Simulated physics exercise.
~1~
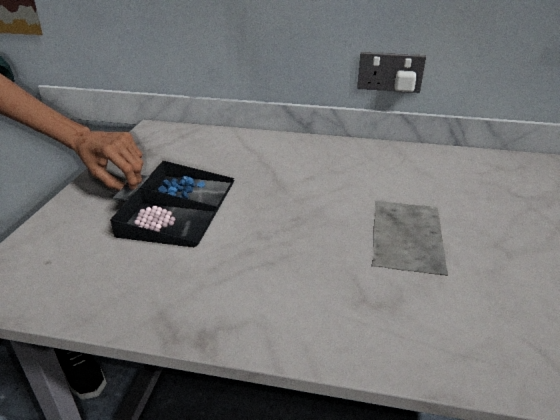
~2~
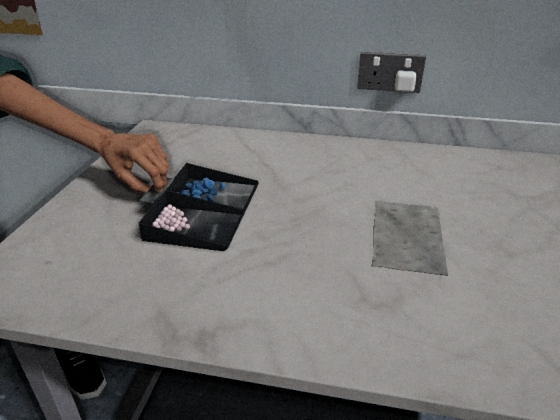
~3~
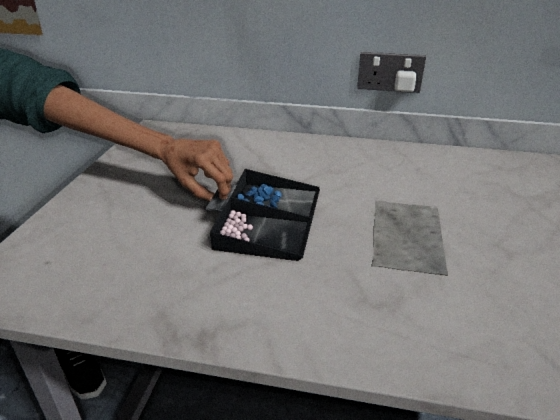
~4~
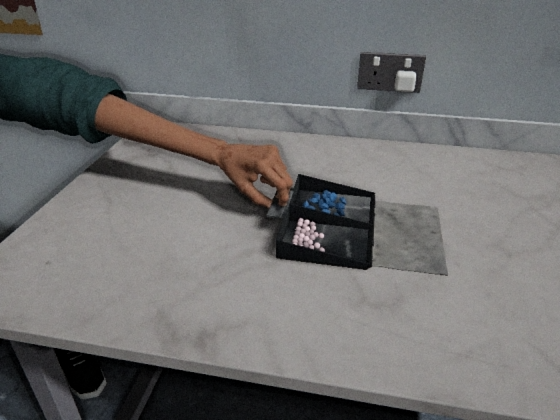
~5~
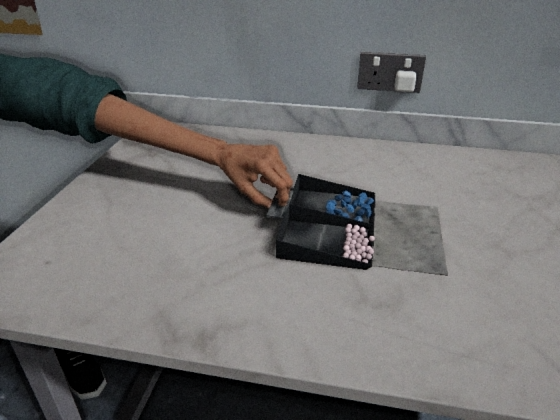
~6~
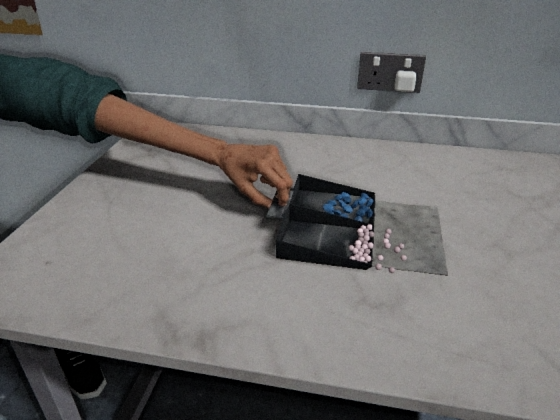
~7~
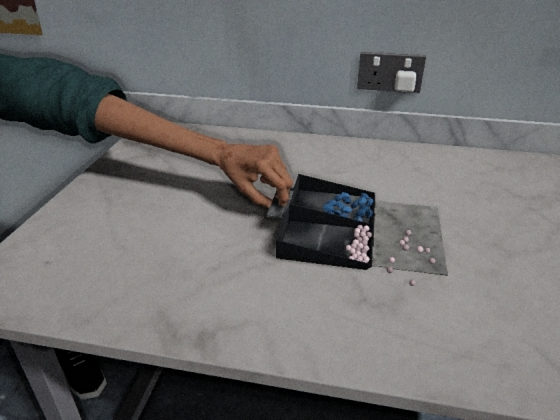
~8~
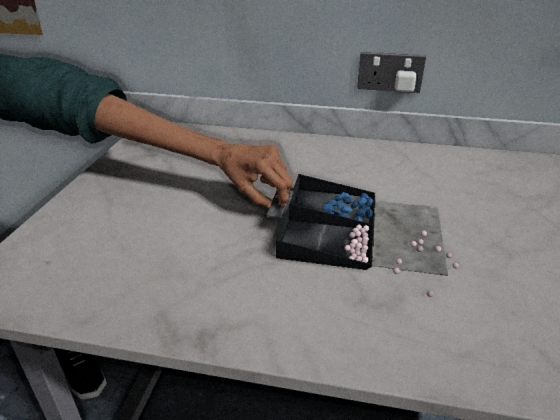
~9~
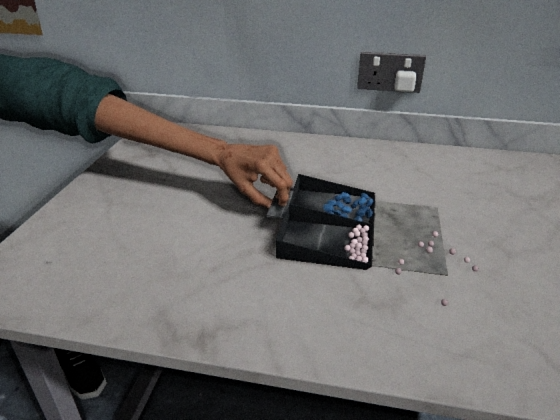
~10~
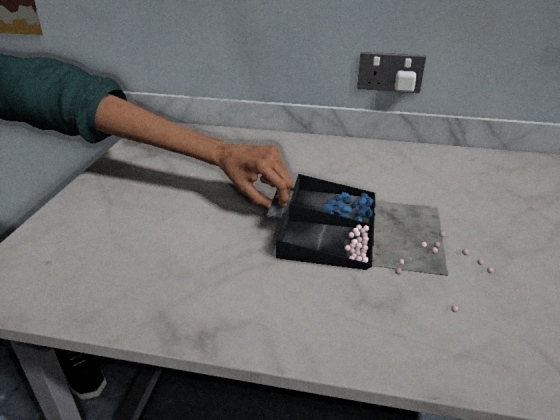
A hand pushed a black divided tray of pink and blue pieces rightward along a marble-patterned table until it stopped at a grey slab. Both piles slid forward, and some pink pieces spilled out and scattered across the slab and tabletop, while the blue ones stayed inside.
